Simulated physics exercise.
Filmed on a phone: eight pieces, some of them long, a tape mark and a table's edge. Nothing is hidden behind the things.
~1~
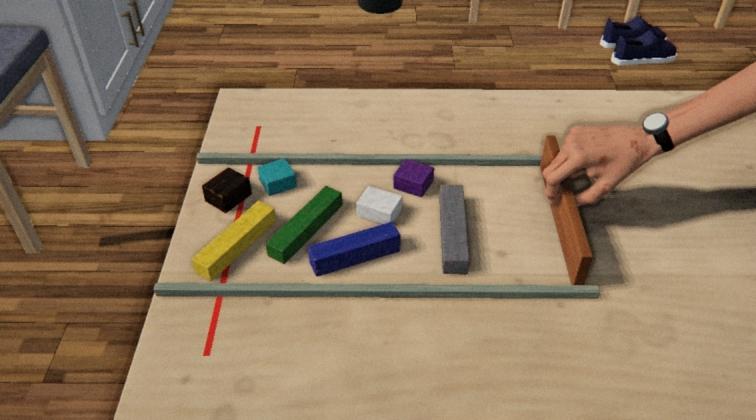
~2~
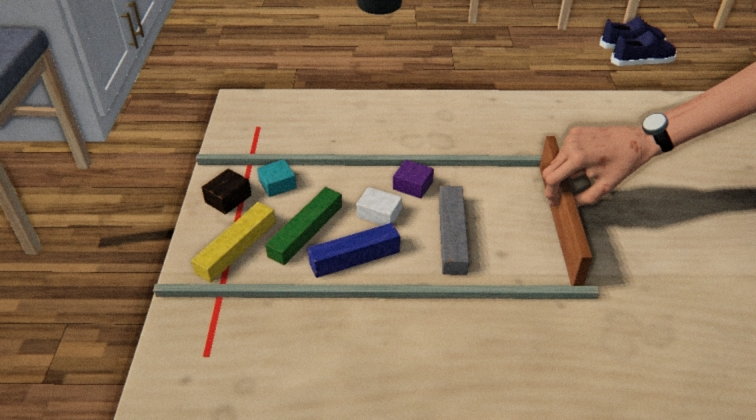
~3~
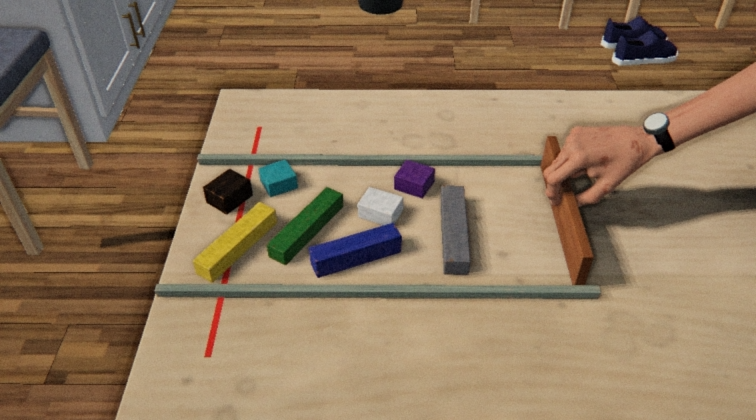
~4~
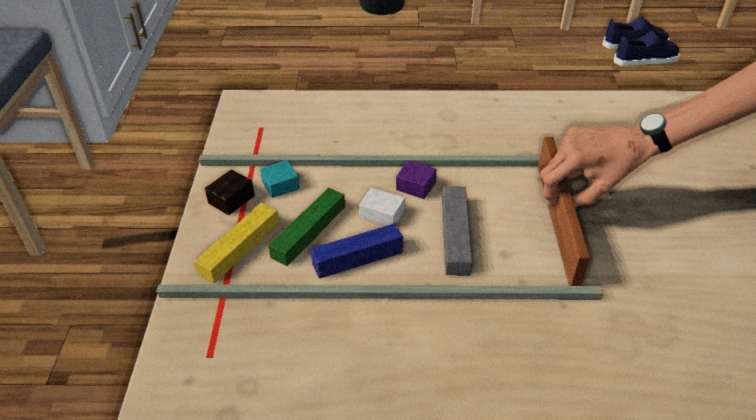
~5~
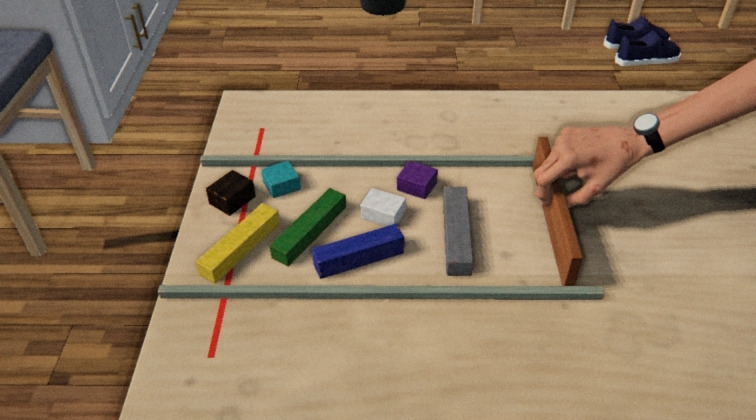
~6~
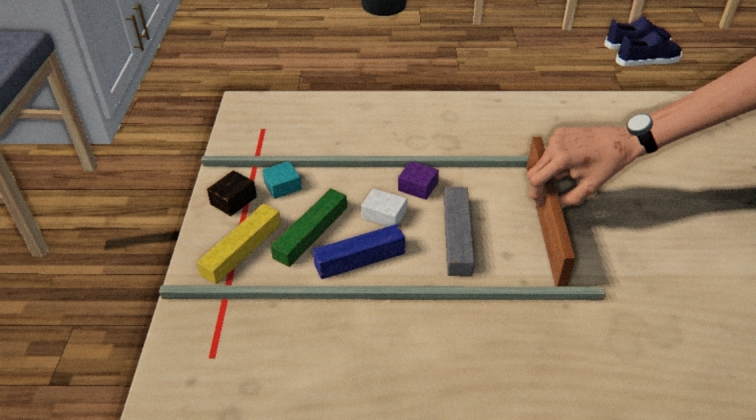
A hand slides a wooden board slightly left between two rails, toward eight still, coloured blocks.
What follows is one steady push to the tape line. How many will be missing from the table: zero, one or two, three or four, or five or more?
The number that fall off is three or four.
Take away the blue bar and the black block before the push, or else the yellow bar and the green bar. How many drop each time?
The counts: 2 and 1.
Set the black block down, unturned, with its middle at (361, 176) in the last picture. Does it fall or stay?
From there it does not fall.
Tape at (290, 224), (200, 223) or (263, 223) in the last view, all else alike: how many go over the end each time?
In that order 0, 6 and 2.
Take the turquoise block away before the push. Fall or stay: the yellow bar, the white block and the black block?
The yellow bar drops off, the white block survives, the black block goes over.
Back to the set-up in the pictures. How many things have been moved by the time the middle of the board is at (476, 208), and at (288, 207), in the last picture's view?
First 0, then 8.
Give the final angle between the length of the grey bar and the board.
Near 0 degrees.
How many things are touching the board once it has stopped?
In contact: 2.
Soon after, none off yet; black block at rest near (232, 193); yellow bar at rest near (241, 242); turquoise block at rest near (282, 179).
Then, none off yet; black block at rest near (230, 192); yellow bar moved a little near (222, 240); turquoise block moved a little near (275, 174).
At rest, the number that fall off is three or four; fallen, green bar, yellow bar and black block.
